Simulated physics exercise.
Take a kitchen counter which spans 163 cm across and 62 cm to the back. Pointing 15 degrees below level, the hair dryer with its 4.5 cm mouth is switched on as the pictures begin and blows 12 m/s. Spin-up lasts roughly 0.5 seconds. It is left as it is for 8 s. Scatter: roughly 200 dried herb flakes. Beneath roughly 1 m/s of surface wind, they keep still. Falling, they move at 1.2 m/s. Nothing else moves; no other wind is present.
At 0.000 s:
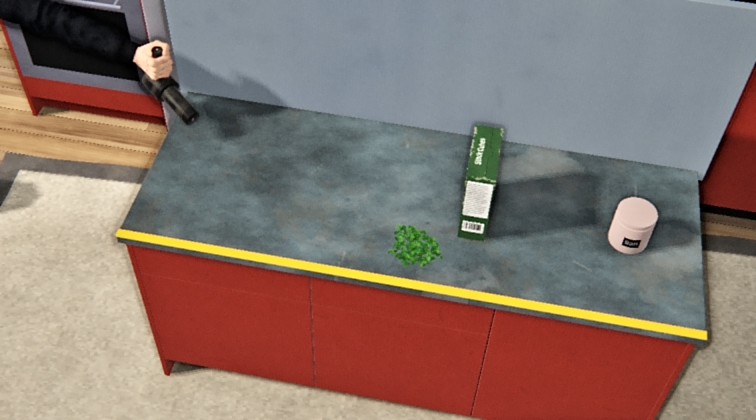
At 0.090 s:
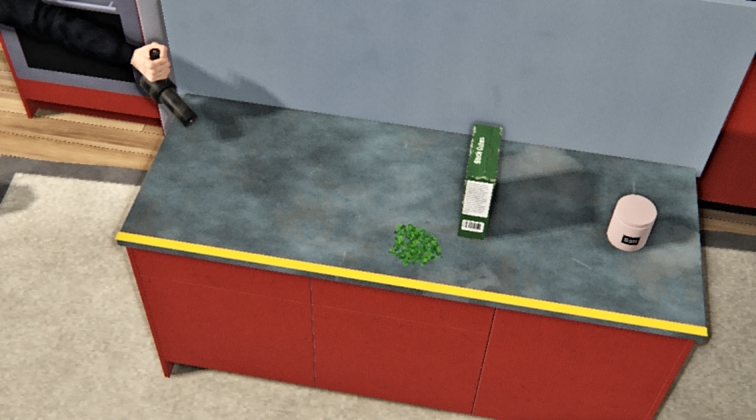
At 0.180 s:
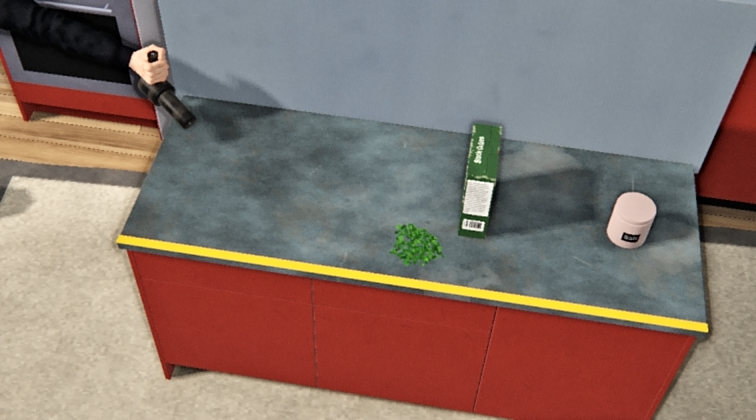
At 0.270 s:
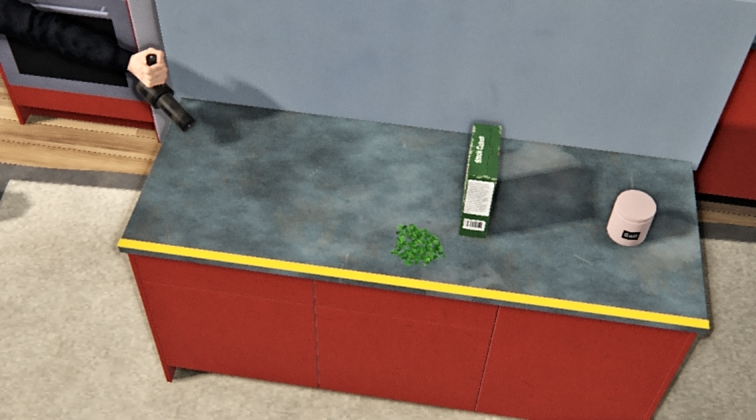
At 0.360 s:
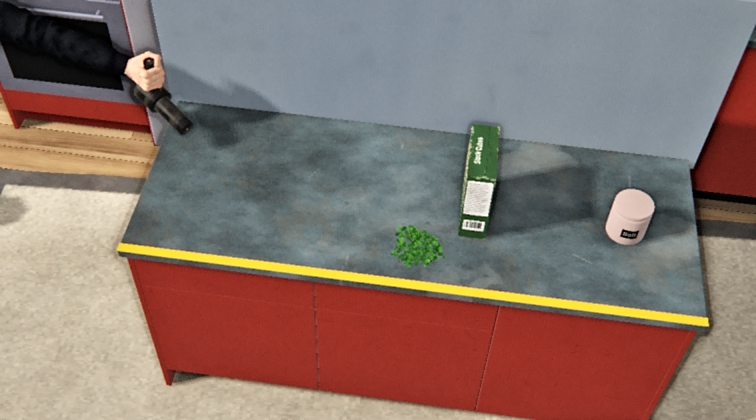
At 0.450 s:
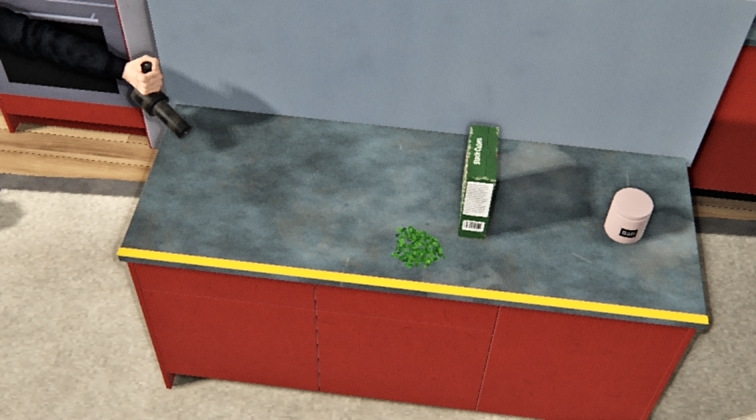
On a kitchen counter, a hand holds a hair dryer while the green flakes stay still.
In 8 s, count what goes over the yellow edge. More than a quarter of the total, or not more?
More than a quarter.
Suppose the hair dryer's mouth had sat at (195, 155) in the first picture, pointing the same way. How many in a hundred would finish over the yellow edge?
The share would be near 40 %.
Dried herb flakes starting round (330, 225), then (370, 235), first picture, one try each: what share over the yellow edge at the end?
Roughly 90 %, then 90 %.
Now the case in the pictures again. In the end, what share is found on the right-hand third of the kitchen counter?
About 0 percent.
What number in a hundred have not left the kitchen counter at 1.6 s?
I'd say some 20 % at that moment.
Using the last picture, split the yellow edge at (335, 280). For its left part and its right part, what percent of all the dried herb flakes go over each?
I'd guess near 0 percent left and close to 90 percent right.
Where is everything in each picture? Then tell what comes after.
In the first frame, the middle of the dried herb flakes is near (416, 248), none has stirred yet and the mouth of the hair dryer is at (193, 119).
In the second frame, the middle of the dried herb flakes is near (416, 247), none has stirred yet and the yellow edge is centred on (402, 286).
In the third frame, the middle of the dried herb flakes is near (417, 247), none has stirred yet, the top of a carton is at (485, 150) and the top of a jar is at (637, 207).
In the fourth frame, the middle of the dried herb flakes is near (418, 247) and none has stirred yet.
In the fifth frame, the middle of the dried herb flakes is near (418, 248) and none has stirred yet.
In the sixth frame, the middle of the dried herb flakes is near (418, 249) and none has stirred yet.
After 1.6 s, 81 % are over the yellow edge; the middle of those still in play is near (623, 297); 78 % have settled or left.
After 2.6 s, 86 % are over the yellow edge; 89 % have settled or left.
After 4.4 s, 86 % are over the yellow edge; 100 % have settled or left.
After 8.0 s, at the end, 86 % are over the yellow edge.
